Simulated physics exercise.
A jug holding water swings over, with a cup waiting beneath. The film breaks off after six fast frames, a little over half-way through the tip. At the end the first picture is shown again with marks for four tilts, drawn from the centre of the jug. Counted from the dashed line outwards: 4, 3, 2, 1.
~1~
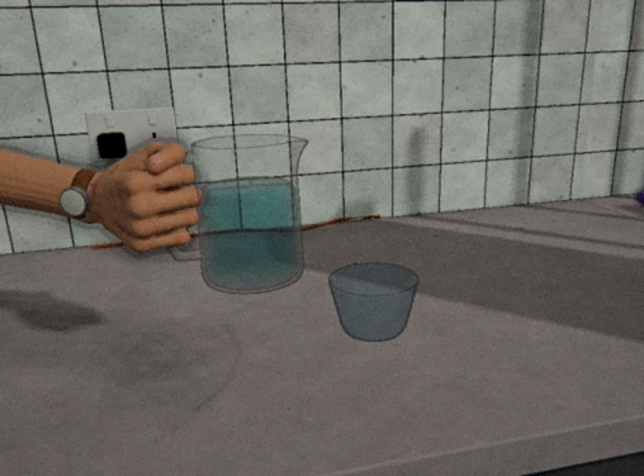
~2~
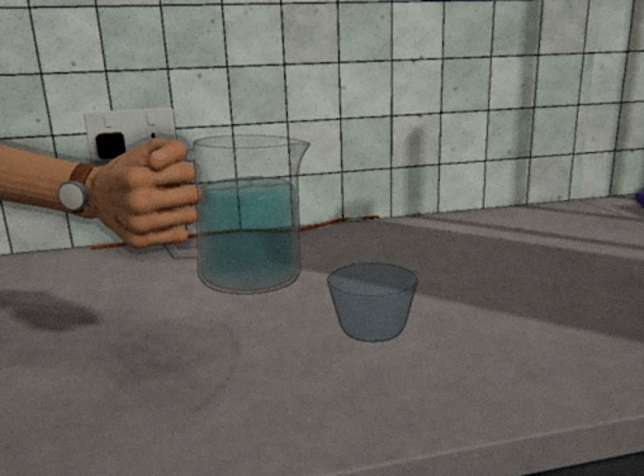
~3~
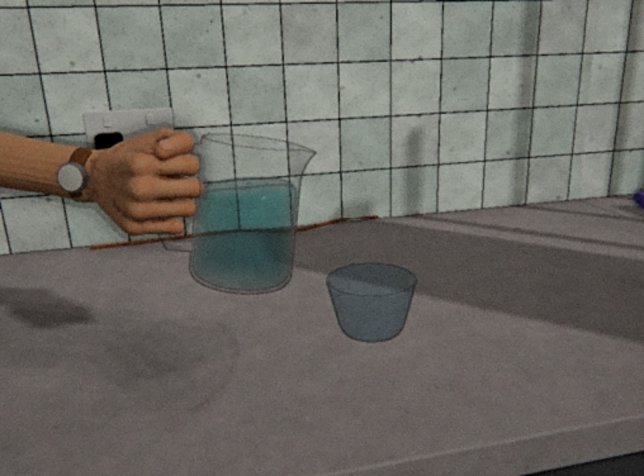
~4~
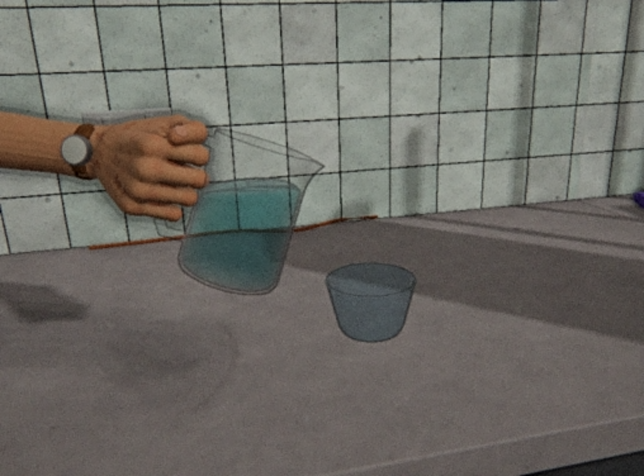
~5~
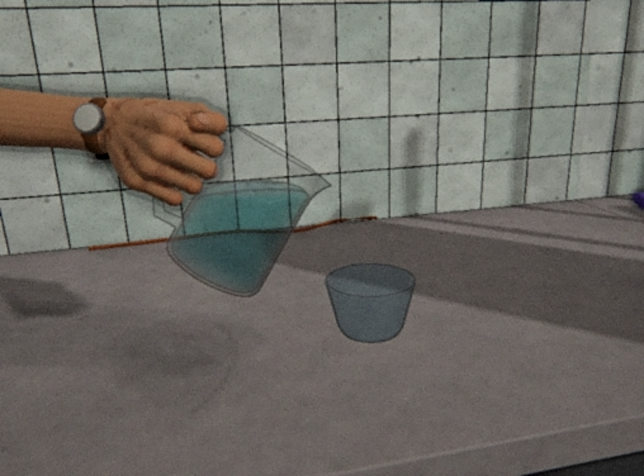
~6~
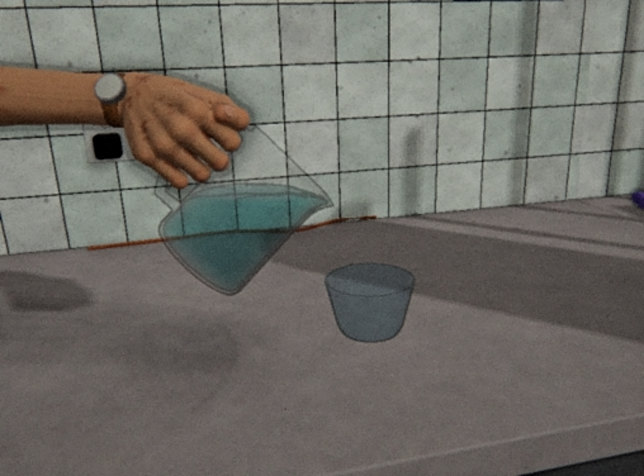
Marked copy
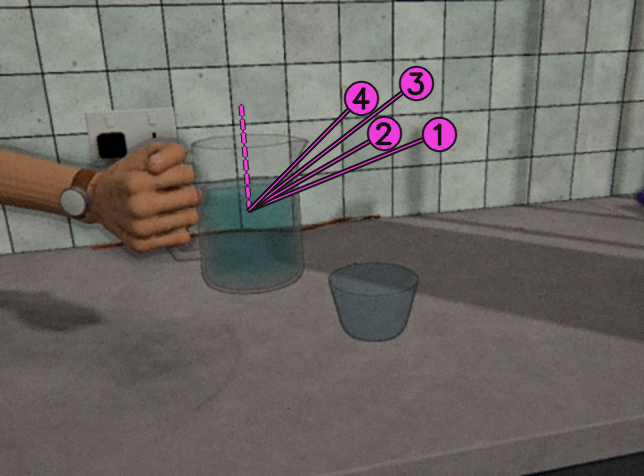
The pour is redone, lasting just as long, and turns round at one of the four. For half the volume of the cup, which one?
It is 2.
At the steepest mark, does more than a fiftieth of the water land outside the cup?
Yes.
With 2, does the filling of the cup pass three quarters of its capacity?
No.
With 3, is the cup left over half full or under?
Under half.
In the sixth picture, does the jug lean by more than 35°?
Yes.
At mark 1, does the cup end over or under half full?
Over.
On the marked copy, 1 at (423, 139); 2 at (369, 141); 3 at (402, 92); 4 at (348, 109).
Choosing 1, the cup ends with about 66 % of what it can hold; 12 % of the water is spilt.
Choosing 2, the cup ends with about 49 % of what it can hold; 4 % of the water is spilt.
Choosing 3, the cup ends with about 26 % of what it can hold.
Choosing 4, the cup ends with about 10 % of what it can hold.
